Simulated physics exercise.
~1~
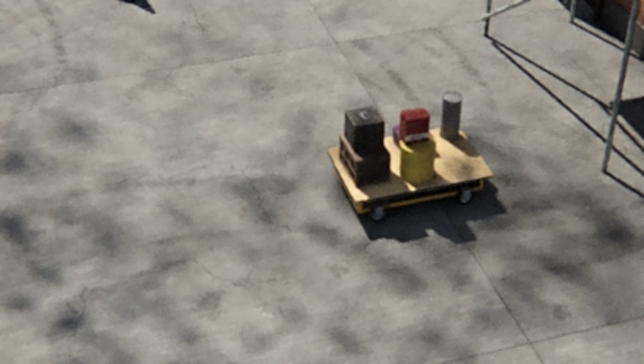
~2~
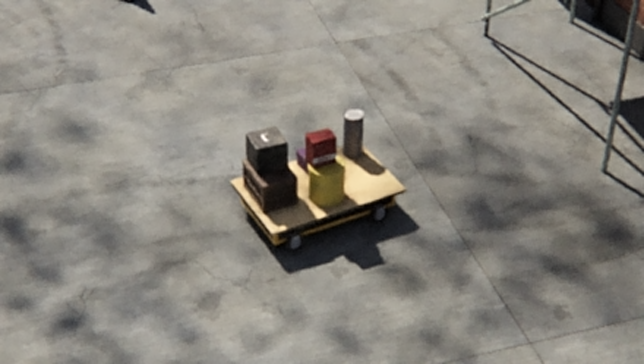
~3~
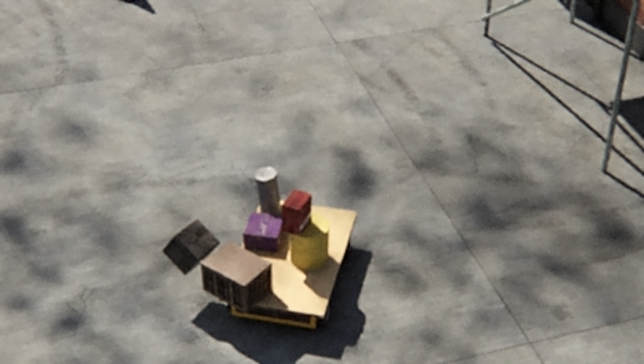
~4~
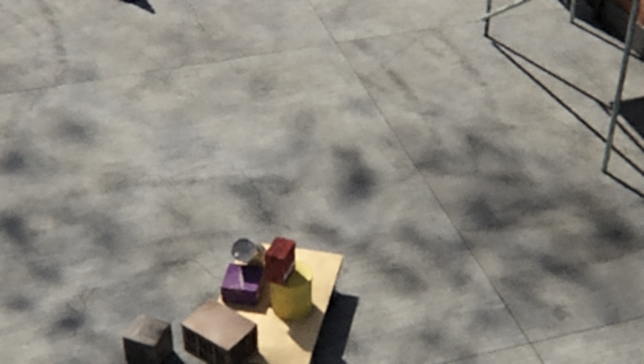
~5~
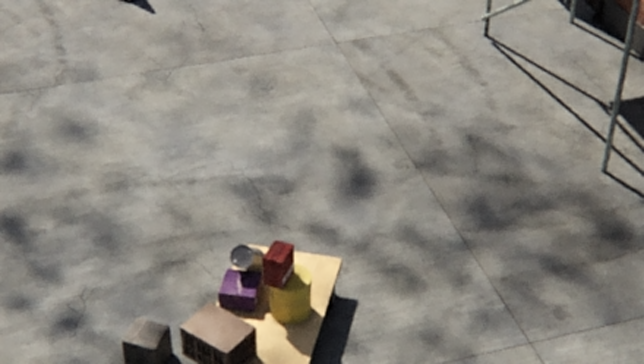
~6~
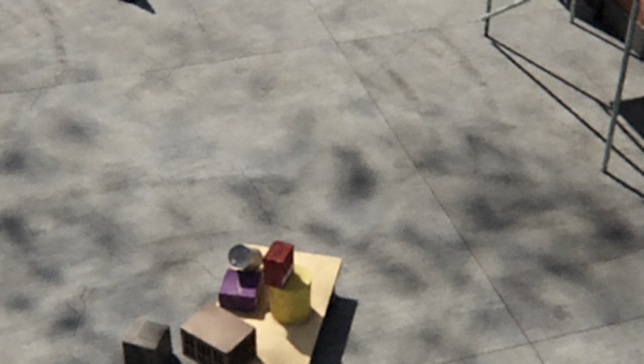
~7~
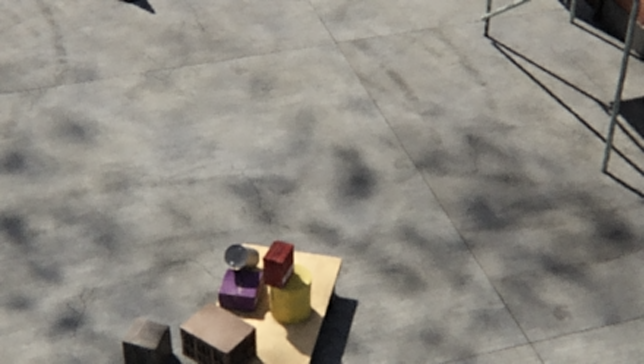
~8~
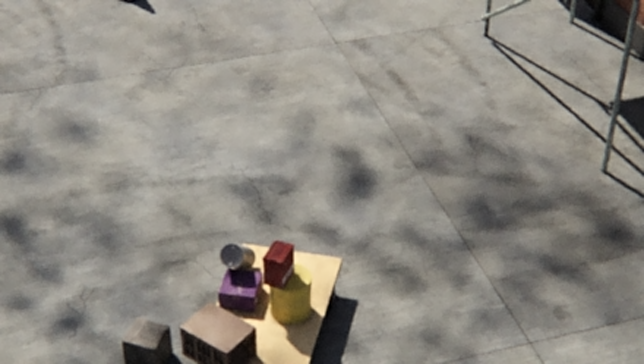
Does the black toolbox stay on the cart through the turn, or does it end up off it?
The black toolbox ends up off the cart. It is thrown from the deck as the cart turns and comes to rest on the concrete beside it.
